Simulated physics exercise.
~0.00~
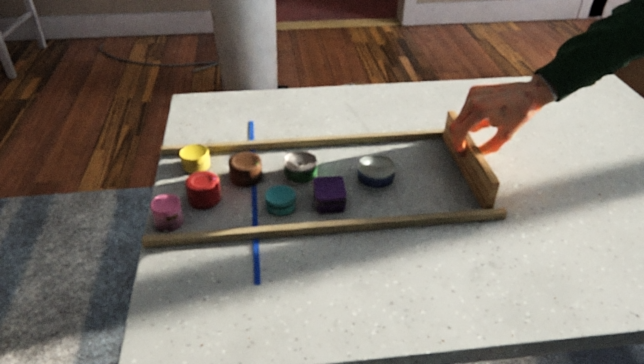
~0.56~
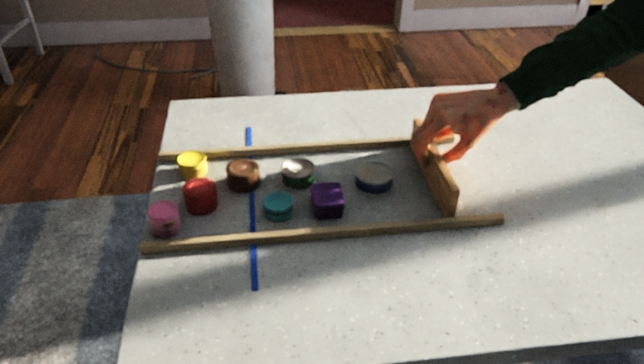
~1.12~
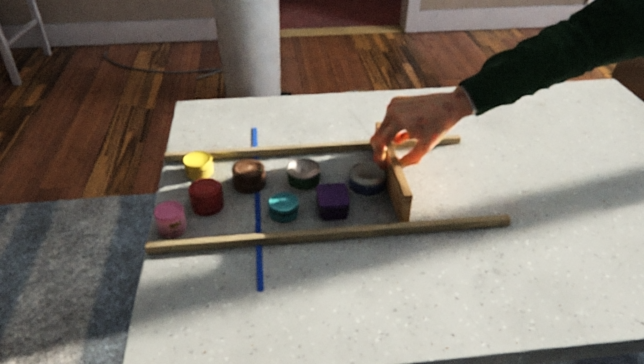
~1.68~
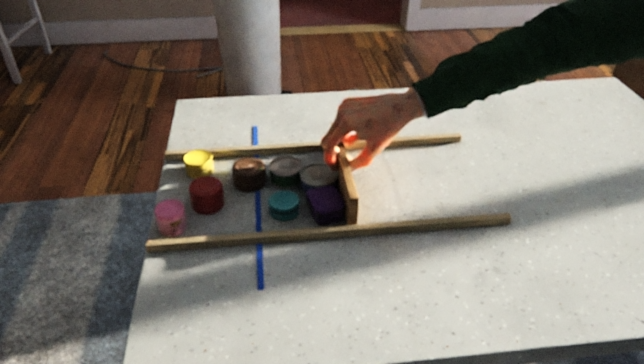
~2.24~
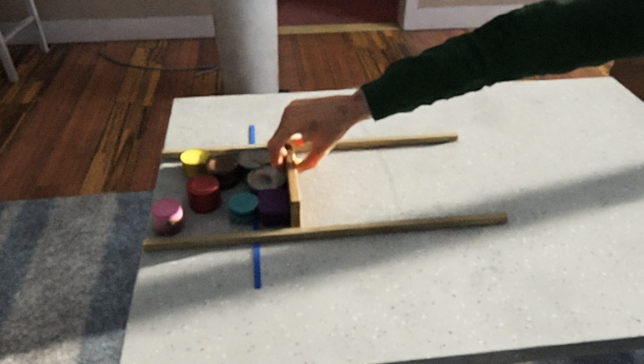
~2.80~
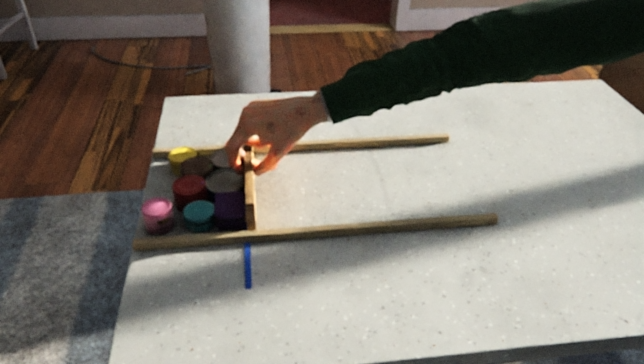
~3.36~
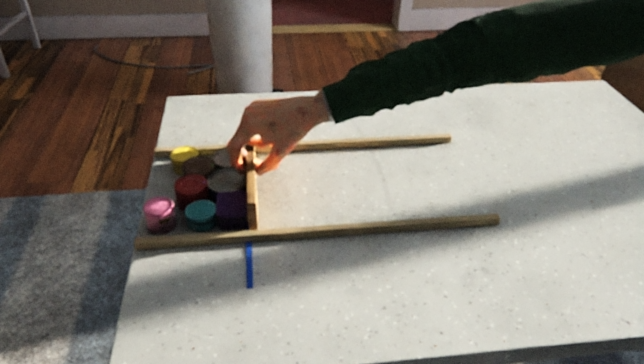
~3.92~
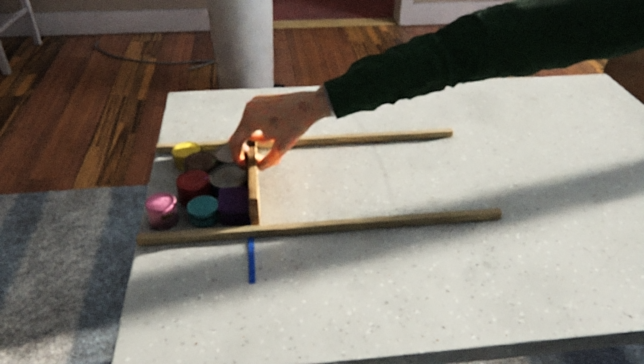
A hand slides a wooden board left, bunching the colourful containers together without any falling off.
